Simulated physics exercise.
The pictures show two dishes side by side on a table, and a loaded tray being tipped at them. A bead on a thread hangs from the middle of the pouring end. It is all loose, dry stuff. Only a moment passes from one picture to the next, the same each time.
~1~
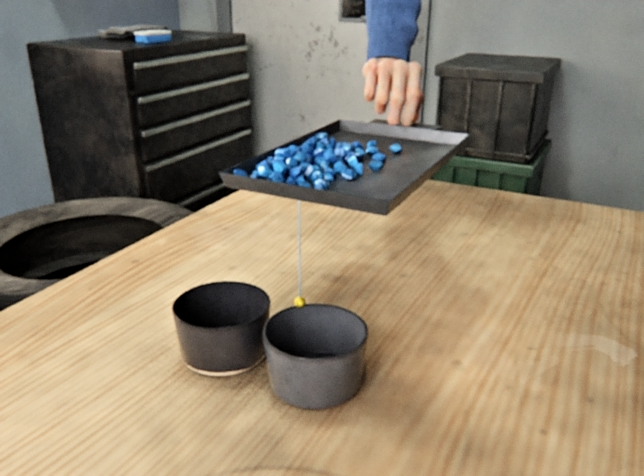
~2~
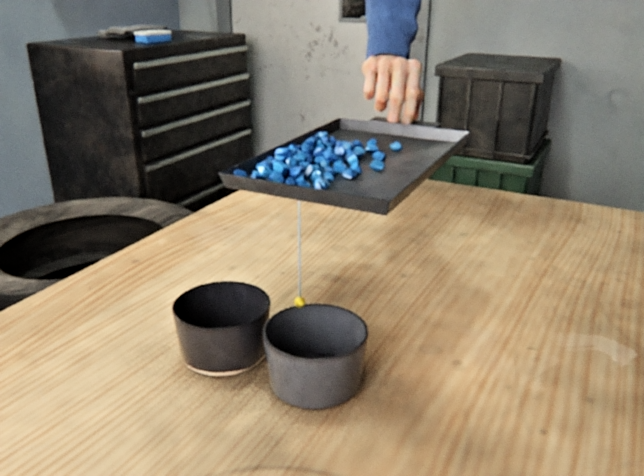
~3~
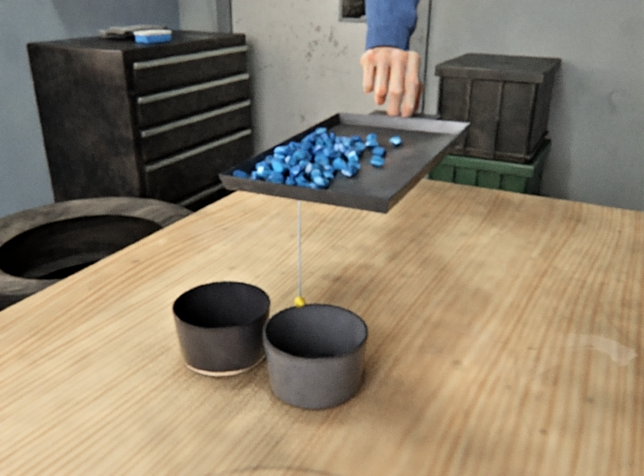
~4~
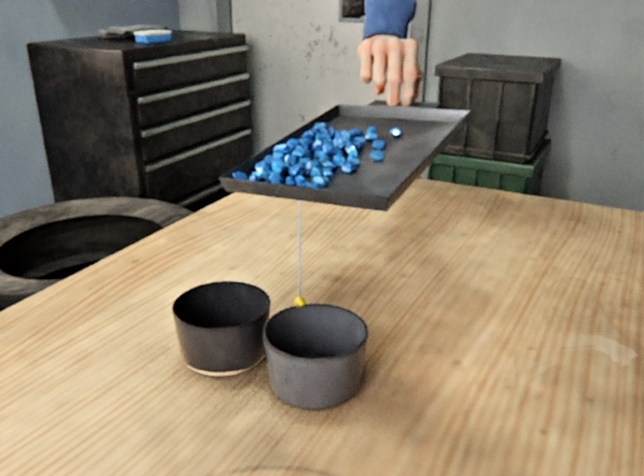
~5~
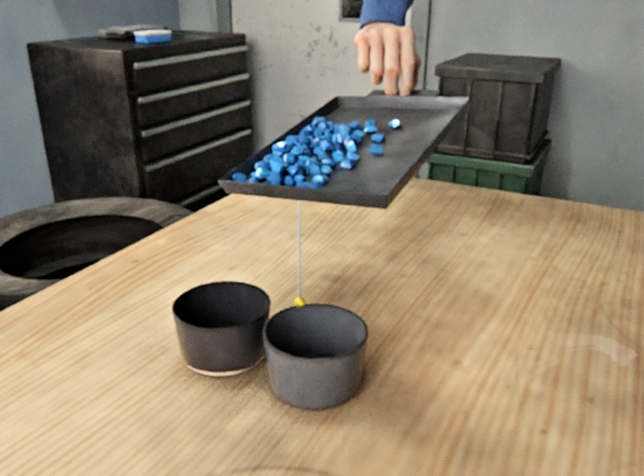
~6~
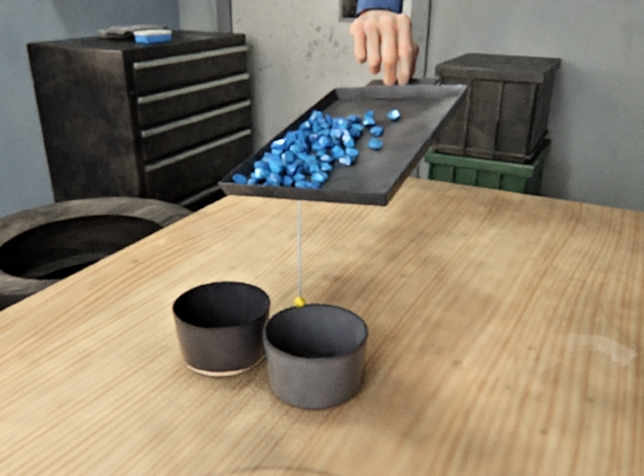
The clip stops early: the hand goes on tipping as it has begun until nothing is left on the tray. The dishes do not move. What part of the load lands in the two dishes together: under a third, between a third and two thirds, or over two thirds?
The two hold more than two thirds of the load.
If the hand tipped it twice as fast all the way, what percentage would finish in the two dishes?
About 90 per cent.
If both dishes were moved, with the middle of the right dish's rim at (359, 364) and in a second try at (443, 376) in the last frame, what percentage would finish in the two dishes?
In turn 30 and 0 in a hundred.
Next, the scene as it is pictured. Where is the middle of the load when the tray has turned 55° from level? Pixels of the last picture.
Around (274, 143).
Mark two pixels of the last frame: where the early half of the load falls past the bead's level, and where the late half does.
The first part at (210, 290); the rest at (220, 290).
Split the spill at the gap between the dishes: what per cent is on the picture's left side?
Close to 80 per cent.
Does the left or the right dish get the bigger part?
It is the left one.
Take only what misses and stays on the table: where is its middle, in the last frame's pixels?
Close to (185, 406).
Soon, tray tipped steeply; nearly all on the tray; a stray few in the left dish; a stray few in the air.
A while on, tray tipped right over; a small part on the tray; about two thirds in the left dish; a small part outside both; a small part in the air.
Towards the end, tray tipped past a quarter turn; a stray few in the right dish; most in the left dish; a small part outside both.
Finally, tray tipped past a quarter turn; a stray few in the right dish; most in the left dish; a small part outside both.
